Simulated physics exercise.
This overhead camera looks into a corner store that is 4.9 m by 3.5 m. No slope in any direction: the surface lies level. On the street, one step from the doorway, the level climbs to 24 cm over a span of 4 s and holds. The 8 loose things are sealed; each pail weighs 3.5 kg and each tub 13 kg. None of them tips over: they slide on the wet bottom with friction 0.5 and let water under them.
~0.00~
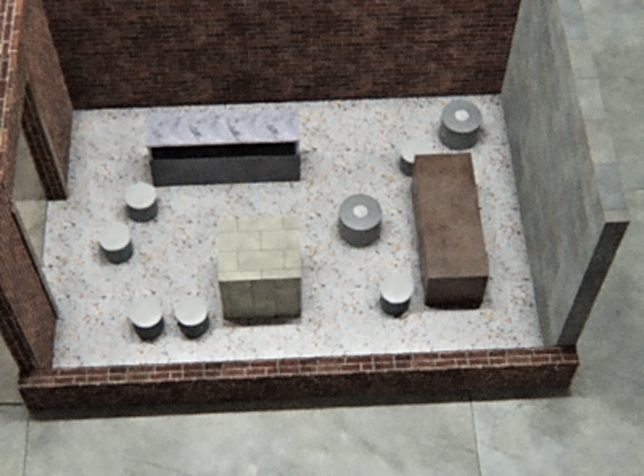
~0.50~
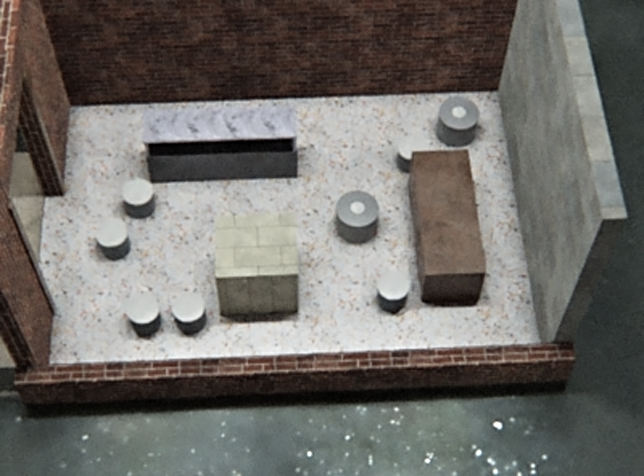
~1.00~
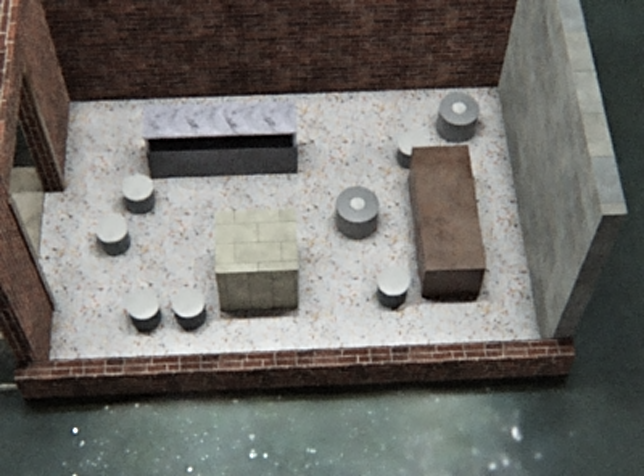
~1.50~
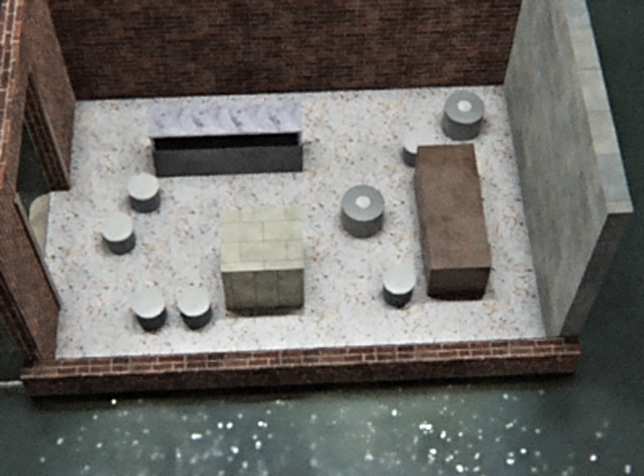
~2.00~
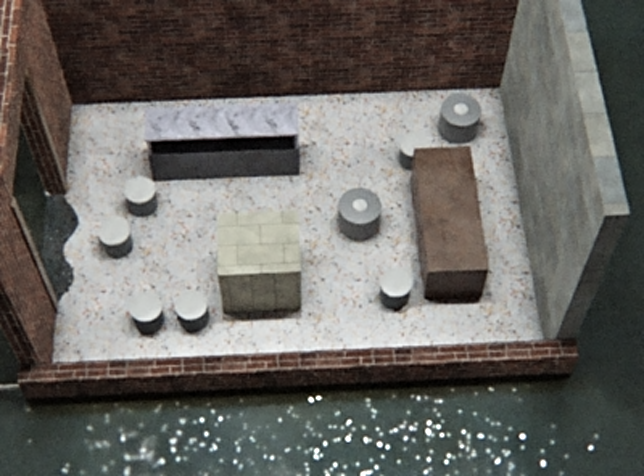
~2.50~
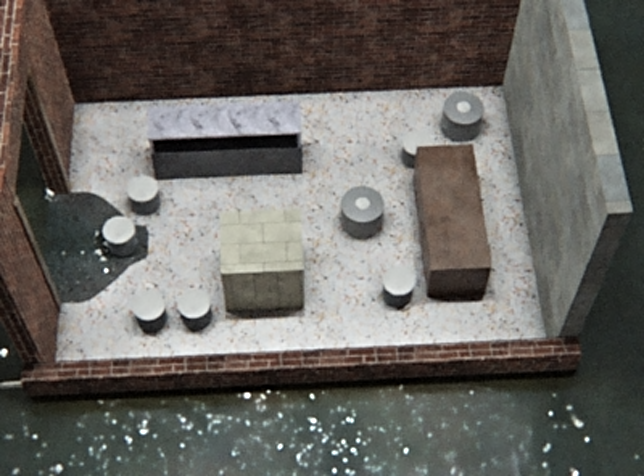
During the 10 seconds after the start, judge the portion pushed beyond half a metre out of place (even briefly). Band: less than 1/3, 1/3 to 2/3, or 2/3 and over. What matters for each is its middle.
I expect the share that gets shoved will be two thirds or beyond.
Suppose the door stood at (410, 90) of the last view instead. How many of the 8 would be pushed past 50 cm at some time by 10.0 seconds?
In that case the number is 8.
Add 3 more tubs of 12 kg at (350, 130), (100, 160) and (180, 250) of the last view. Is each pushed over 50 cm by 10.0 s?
Within the limit; within the limit; beyond the limit.
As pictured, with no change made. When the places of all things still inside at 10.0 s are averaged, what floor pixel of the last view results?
Near (343, 201).
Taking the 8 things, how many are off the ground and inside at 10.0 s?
It comes to 8.
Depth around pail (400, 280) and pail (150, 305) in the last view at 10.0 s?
Roughly 13 and 13 cm.
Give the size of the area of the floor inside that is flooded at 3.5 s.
I'd estimate close to 3.0 m2.
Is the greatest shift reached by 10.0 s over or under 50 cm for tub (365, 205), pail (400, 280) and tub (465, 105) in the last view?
Beyond, beyond, within.
After 3.5 s 1 of 8 are over 50 cm from their spots; 0 afloat.
After 4.5 s 2 of 8 are over 50 cm from their spots; 1 afloat.
After 7.0 s 6 of 8 are over 50 cm from their spots; 5 afloat.
After 10.0 s 7 of 8 are over 50 cm from their spots, and 7 have been at some point; 8 afloat.
